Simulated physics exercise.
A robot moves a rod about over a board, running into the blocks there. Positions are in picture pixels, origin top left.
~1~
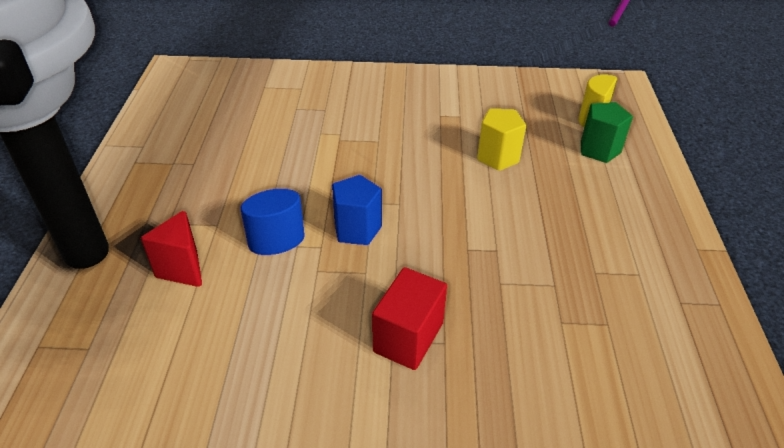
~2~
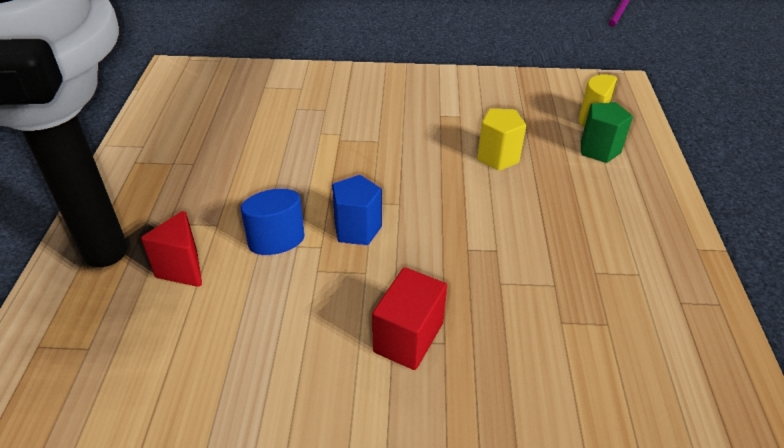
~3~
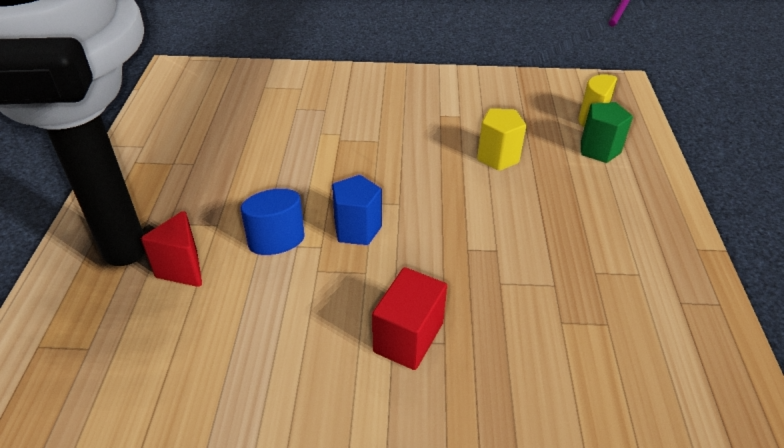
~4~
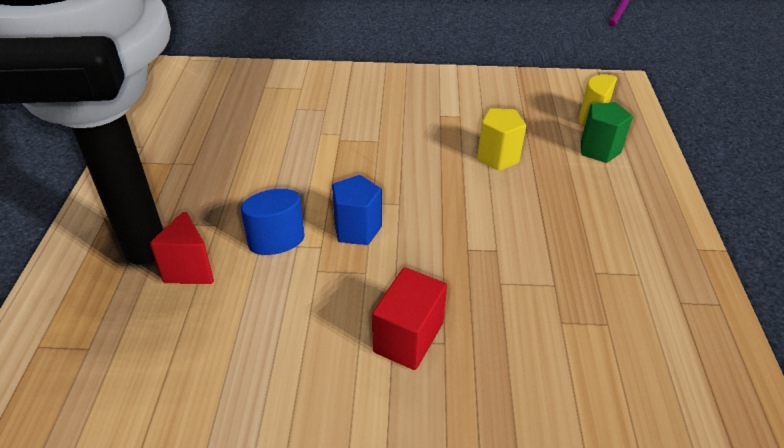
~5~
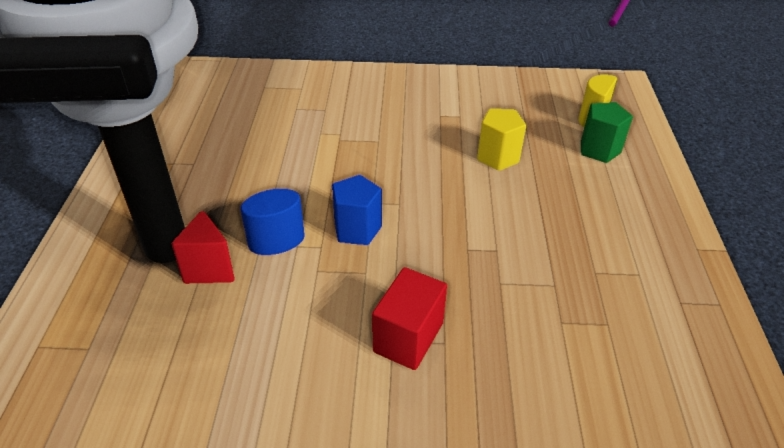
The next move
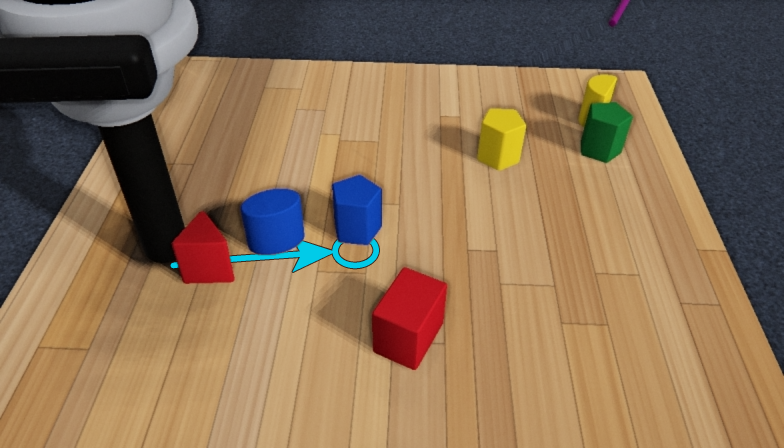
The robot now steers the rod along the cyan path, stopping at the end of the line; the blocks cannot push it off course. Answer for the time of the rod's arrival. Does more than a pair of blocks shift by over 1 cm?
Answer: Yes.
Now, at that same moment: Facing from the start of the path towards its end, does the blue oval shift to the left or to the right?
Facing from start to end, it shifts left.
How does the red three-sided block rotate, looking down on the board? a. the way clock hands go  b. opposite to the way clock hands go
a - the way clock hands go.
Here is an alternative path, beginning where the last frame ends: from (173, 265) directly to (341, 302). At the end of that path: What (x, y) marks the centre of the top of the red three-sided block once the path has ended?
Roughly at (372, 244).
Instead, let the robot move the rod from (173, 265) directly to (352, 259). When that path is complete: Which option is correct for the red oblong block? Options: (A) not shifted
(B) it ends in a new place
Correct choice: A.
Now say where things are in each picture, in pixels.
In the first picture, rod's lower end at (88, 255); red three-sided block at (171, 231); blue oval at (270, 201); blue five-sided block at (355, 190); red oblong block at (411, 297).
In the second picture, rod at (106, 254); blocks still.
In the third picture, rod at (126, 253); blocks still.
In the fourth picture, rod at (147, 251); red three-sided block at (179, 232).
In the fifth picture, rod at (168, 250); red three-sided block at (199, 231); blue oval at (270, 201); blue five-sided block at (355, 190); red oblong block at (411, 297).
Drawn move, from (173, 265) directly to (356, 250).
The first path, step by step. One third of the way, rod at (233, 243); red three-sided block at (264, 229), turned 15° anticlockwise; blue oval at (286, 197), turned 15° anticlockwise.
Two thirds of the way, rod at (295, 239); red three-sided block at (319, 234), turned 15° clockwise; blue oval at (319, 188), turned 80° anticlockwise; blue five-sided block at (362, 187), turned 15° clockwise.
At the end, rod at (355, 235); red three-sided block at (346, 240), turned 60° clockwise; blue oval at (333, 183), turned 130° anticlockwise; blue five-sided block at (381, 178), turned 50° clockwise; red oblong block still.
